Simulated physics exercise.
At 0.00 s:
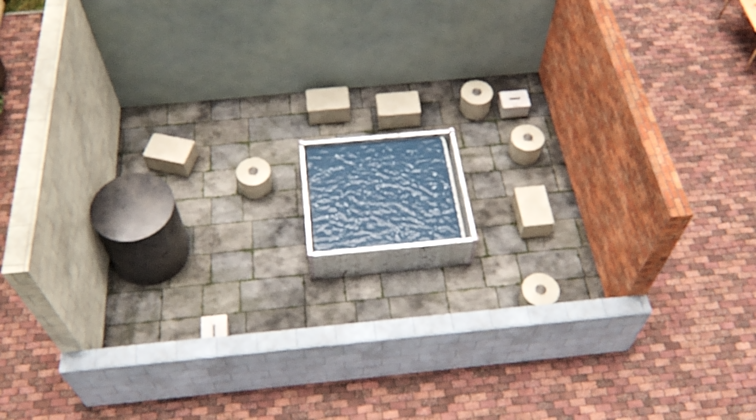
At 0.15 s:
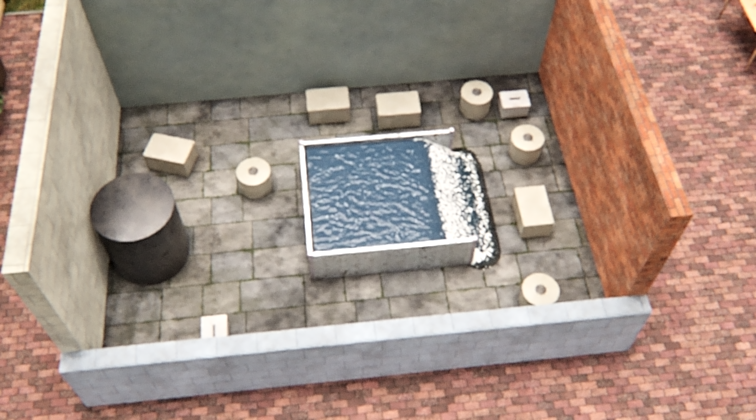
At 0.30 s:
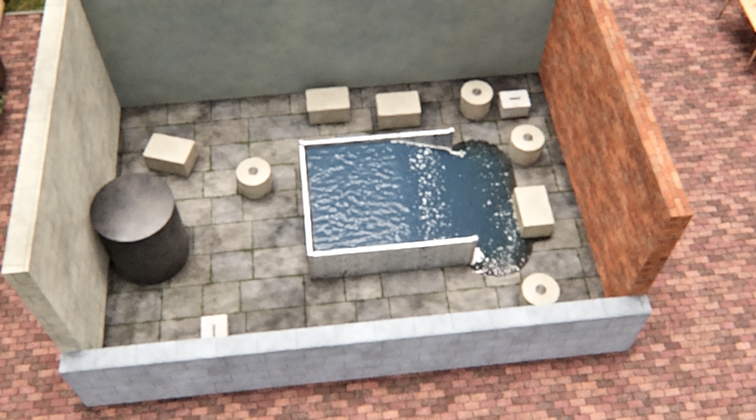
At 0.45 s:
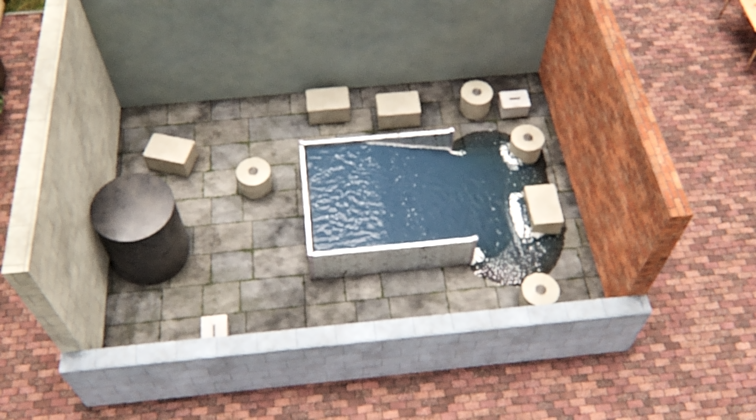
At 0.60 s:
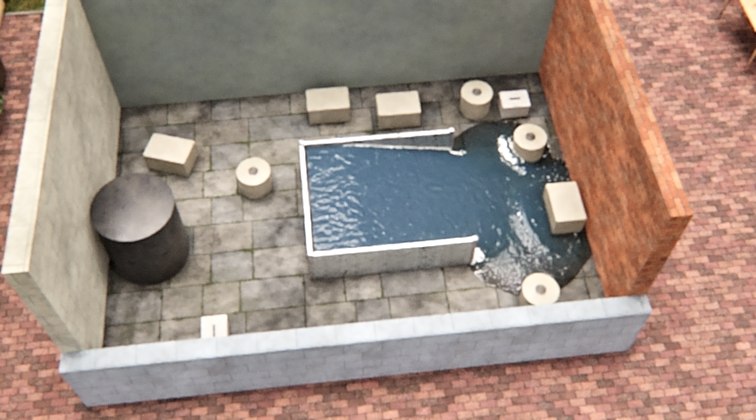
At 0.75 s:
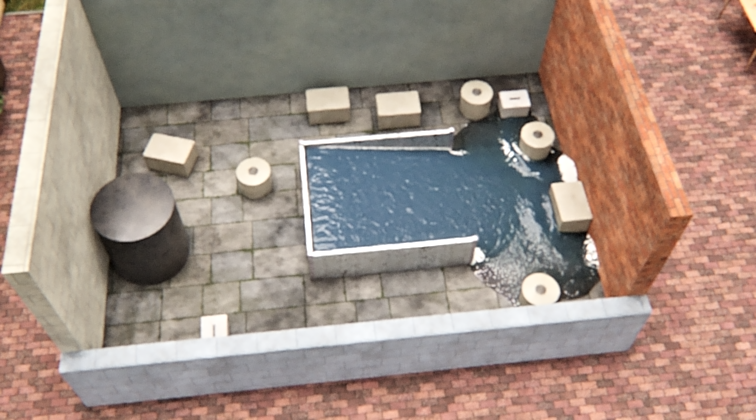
In a walled, stone-paved yard, a square tank of rippling blue water stands among pale blocks and round tubs. The tank's right side opens and water pours out, foaming, then spreads darkly across the right-hand paving, pushing one block toward the brick wall and shifting a round tub slightly.
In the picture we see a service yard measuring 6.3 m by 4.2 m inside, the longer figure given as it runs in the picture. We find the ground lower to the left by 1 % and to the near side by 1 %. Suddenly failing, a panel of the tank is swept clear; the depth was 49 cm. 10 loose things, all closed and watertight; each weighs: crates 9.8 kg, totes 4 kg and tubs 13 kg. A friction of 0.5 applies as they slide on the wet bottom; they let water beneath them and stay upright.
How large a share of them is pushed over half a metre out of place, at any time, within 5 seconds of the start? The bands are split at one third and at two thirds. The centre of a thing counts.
It falls at two thirds or above.
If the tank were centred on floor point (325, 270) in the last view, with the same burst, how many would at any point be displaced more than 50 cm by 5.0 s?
7.
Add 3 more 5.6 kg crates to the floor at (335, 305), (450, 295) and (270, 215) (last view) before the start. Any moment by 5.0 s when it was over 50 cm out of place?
The first comes out beyond the limit, the second beyond the limit, the third within the limit.
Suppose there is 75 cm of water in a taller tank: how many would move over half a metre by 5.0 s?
With that change, 9 of them.
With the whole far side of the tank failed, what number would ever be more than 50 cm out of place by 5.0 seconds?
That gives 7 of them.
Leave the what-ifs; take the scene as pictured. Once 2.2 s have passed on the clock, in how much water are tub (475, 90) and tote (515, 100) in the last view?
First roughly 3 cm, second roughly 11 cm.
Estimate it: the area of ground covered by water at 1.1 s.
Roughly 8.5 m2.
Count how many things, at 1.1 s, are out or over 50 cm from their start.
My count gives 0.
After 1.1 s 0 of 10 are over 50 cm from their spots; 1 afloat.
After 2.2 s 3 of 10 are over 50 cm from their spots; 3 afloat.
After 3.5 s 6 of 10 are over 50 cm from their spots; 3 afloat.
After 5.0 s 8 of 10 are over 50 cm from their spots, and 8 have been at some point; 4 afloat.
